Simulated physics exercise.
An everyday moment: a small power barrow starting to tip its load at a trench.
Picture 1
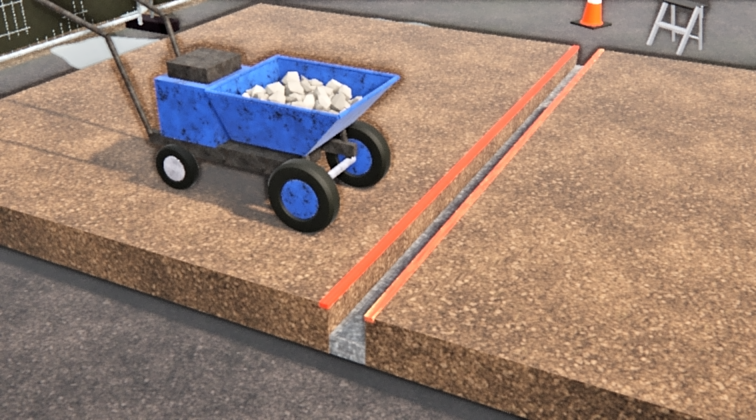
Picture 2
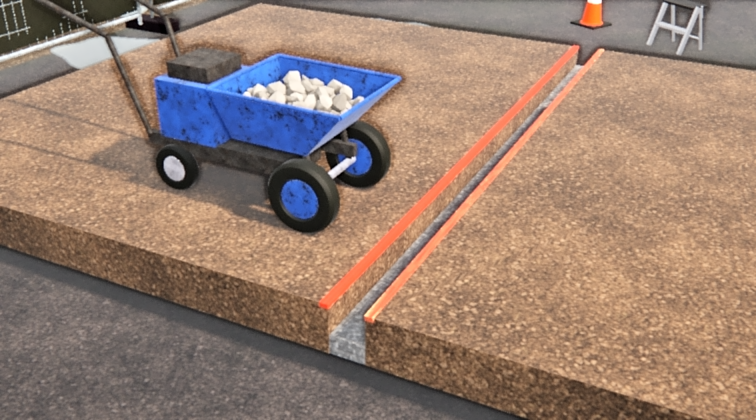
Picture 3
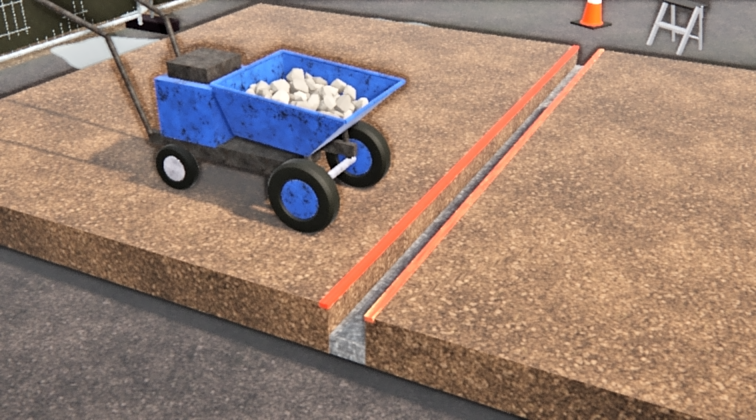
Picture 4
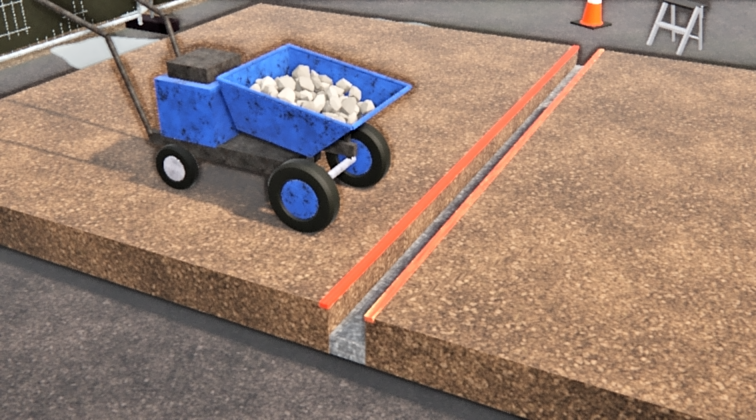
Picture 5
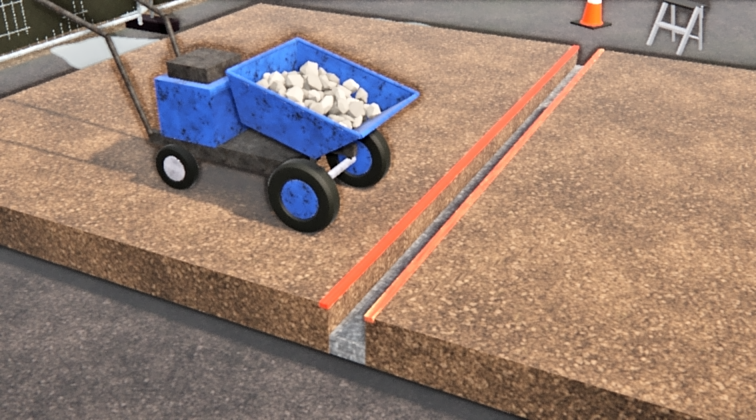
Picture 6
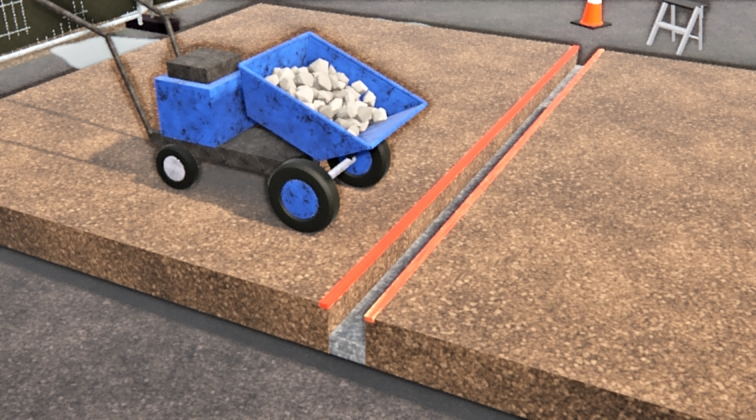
On a raised brown slab, a blue power barrow stands still beside an orange-edged trench, its skip of pale stones tilting steadily rightward.
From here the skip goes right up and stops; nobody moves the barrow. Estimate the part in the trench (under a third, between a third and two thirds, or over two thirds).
The trench takes between a third and two thirds.
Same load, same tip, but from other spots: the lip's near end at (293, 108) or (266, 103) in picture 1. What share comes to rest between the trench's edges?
Roughly 50 per cent, and 20 per cent.
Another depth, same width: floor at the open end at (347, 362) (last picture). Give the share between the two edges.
It comes to 50 per cent or so.
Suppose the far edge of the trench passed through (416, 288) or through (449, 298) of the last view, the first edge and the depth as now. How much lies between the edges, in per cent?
In turn 80 and 100 in a hundred.
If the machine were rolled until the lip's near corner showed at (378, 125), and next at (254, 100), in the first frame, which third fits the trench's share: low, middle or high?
One: Under a third. Two: Less than a third.
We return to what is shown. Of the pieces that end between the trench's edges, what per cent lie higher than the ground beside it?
Near 10 %.
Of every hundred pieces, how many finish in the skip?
Some 15 per cent.
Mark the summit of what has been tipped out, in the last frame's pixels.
Near (457, 216).
Just after the last frame, skip tipped steeply; every one in the skip.
A moment on, skip tipped right over; the larger part in the skip; about a tenth in or heaped over the trench; about a tenth beyond it.
Further on, skip tipped right over; roughly a quarter in the skip; roughly a third in or heaped over the trench; roughly a third beyond it.
When it is over, skip tipped right over; roughly a quarter in the skip; roughly half in or heaped over the trench; roughly a third beyond it.
